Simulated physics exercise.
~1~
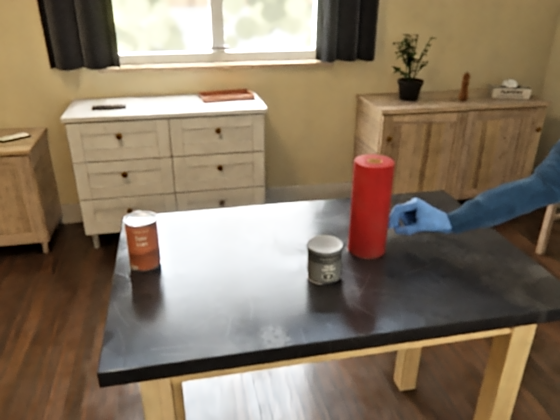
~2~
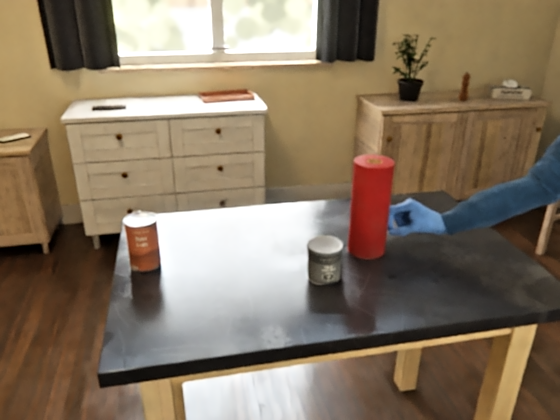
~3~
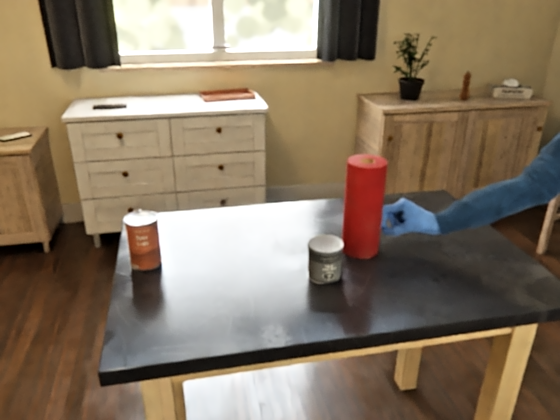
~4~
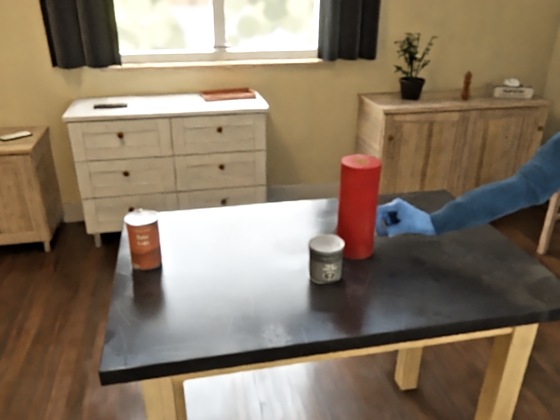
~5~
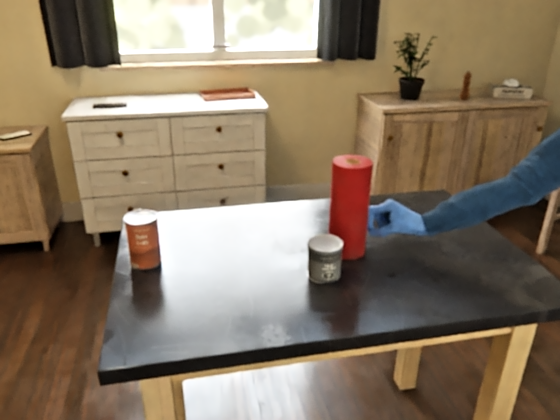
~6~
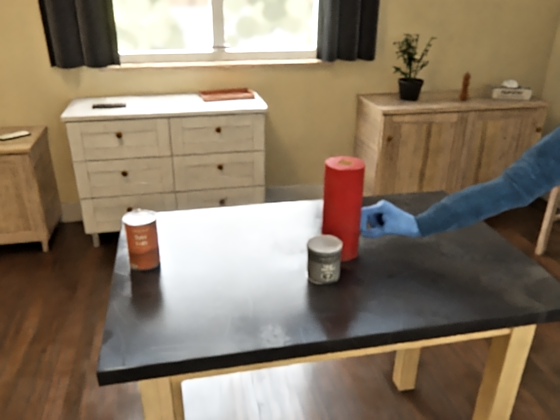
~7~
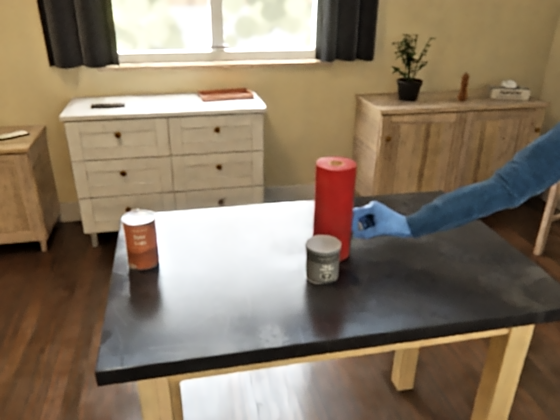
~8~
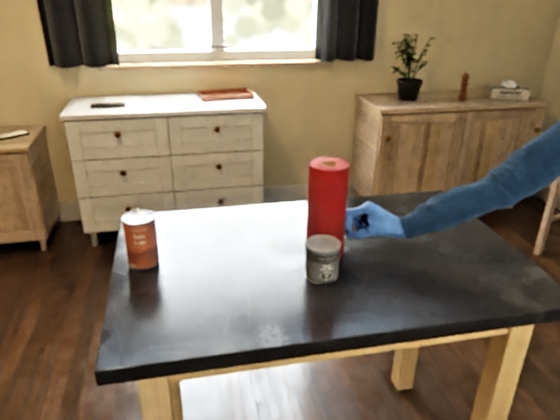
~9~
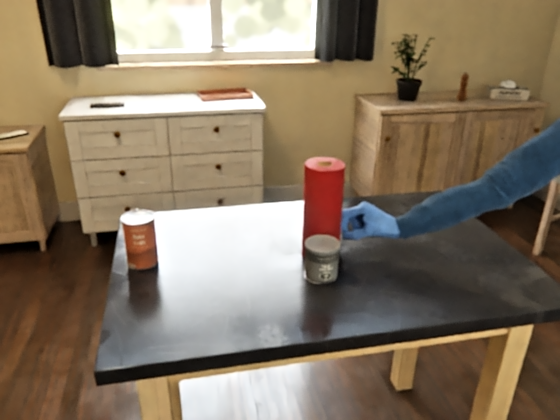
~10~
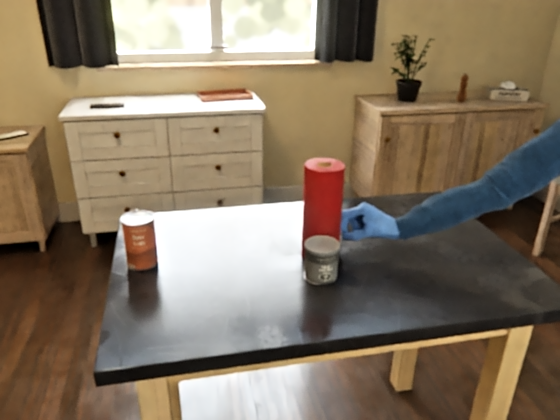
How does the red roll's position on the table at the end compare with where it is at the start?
At the start the red roll stands to the right of the grey tin, and by the end it has shifted left by roughly its own width or a little more, so that it stands directly behind the grey tin.
The clip shows a blue-gloved hand at a dark table holding an orange tin, a grey tin and a tall red roll. The fingertip slowly pushes the red roll left until it stops, still upright, behind the grey tin.
